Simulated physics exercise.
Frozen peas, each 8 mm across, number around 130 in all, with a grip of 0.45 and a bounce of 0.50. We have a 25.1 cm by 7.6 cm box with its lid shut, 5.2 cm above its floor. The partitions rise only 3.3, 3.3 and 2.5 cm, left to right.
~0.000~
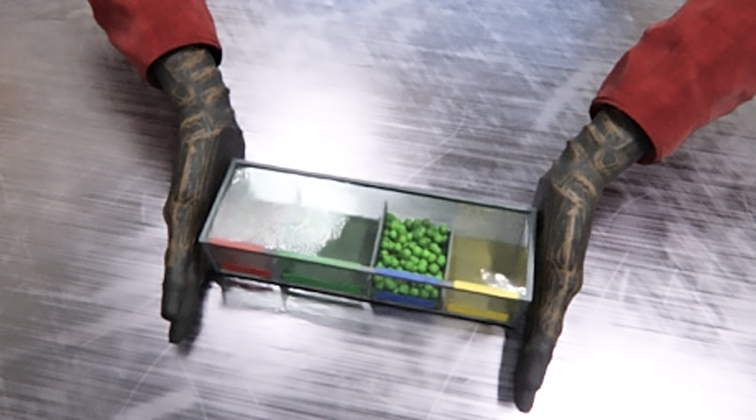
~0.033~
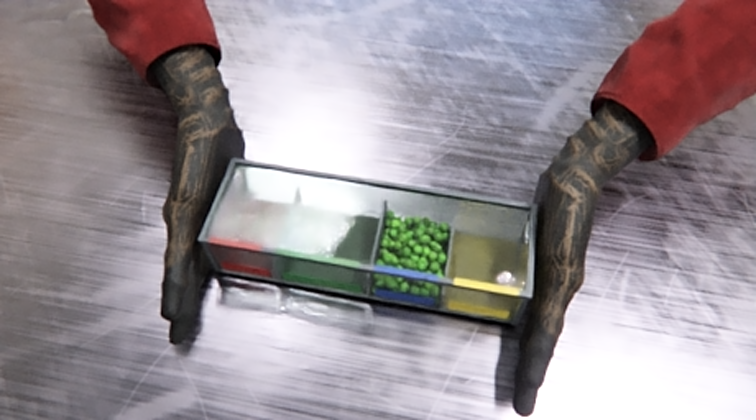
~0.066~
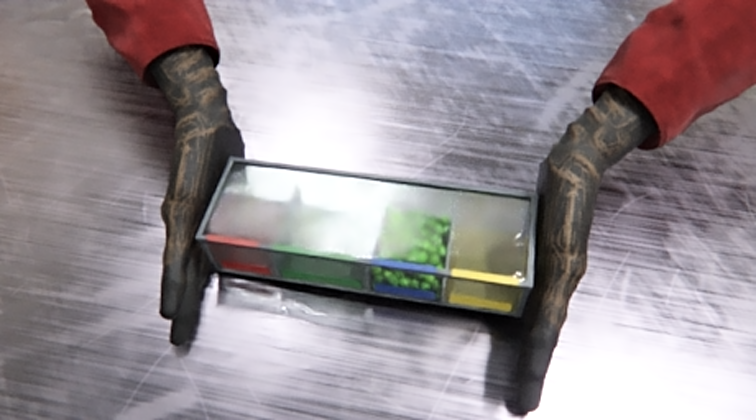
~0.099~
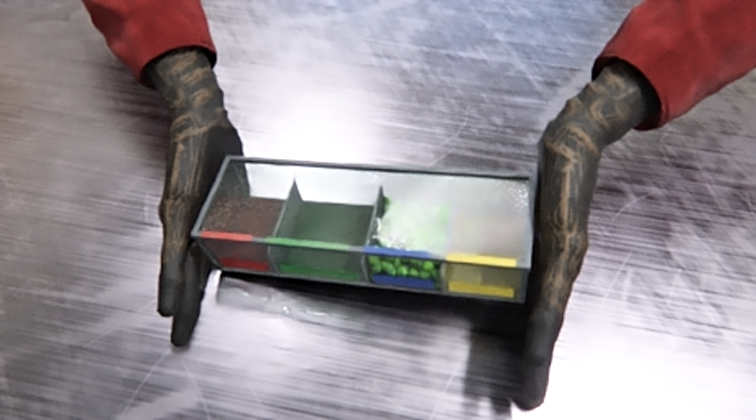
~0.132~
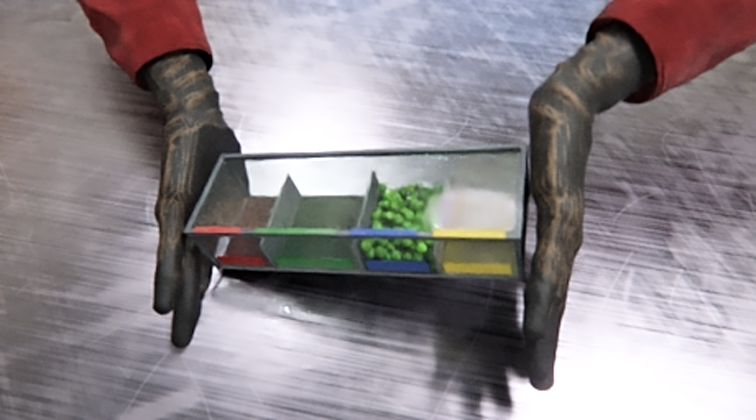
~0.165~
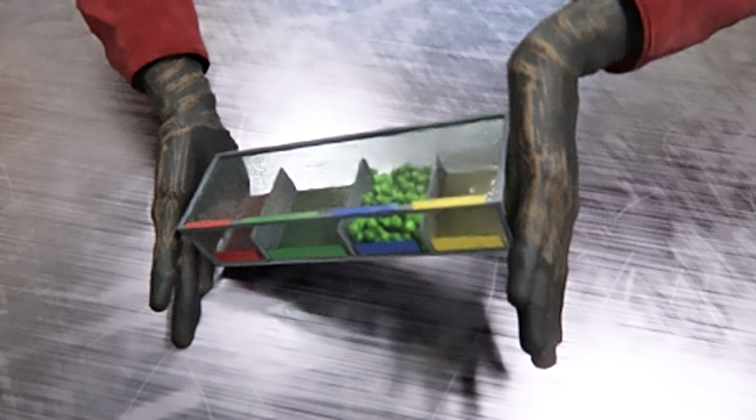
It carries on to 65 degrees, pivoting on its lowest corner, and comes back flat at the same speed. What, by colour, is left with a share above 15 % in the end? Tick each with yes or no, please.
Red - no; blue - yes; green - yes; yellow - no.
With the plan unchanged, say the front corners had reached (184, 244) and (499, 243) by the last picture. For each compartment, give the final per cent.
Red 5 %, blue 65 %, green 30 %, yellow 0 %.
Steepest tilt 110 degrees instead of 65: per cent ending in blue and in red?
With that change it's blue at 30 per cent and red at 45 per cent.
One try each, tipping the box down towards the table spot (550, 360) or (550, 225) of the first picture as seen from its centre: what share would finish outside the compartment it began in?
First try: About 30 percent; second try: About 30 percent.
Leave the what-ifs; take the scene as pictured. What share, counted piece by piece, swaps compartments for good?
It works out to about 45 per cent.
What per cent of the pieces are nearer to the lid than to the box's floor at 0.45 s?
About 50 %.
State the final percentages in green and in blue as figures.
The green one gets 40 per cent and the blue one 55 per cent.
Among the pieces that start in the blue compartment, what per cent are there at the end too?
Some 50 percent.
After 0.45 s, tilt 63 degrees; blue 80 %, green 20 %.
After 0.65 s, tilt 22 degrees; red 5 %, blue 55 %, green 40 %.
Then, at 0.96 s, tilt 0 degrees; red 5 %, blue 55 %, green 40 %.
In the end, at 1.4 s, red 5 %, blue 55 %, green 40 %, yellow 0 %.
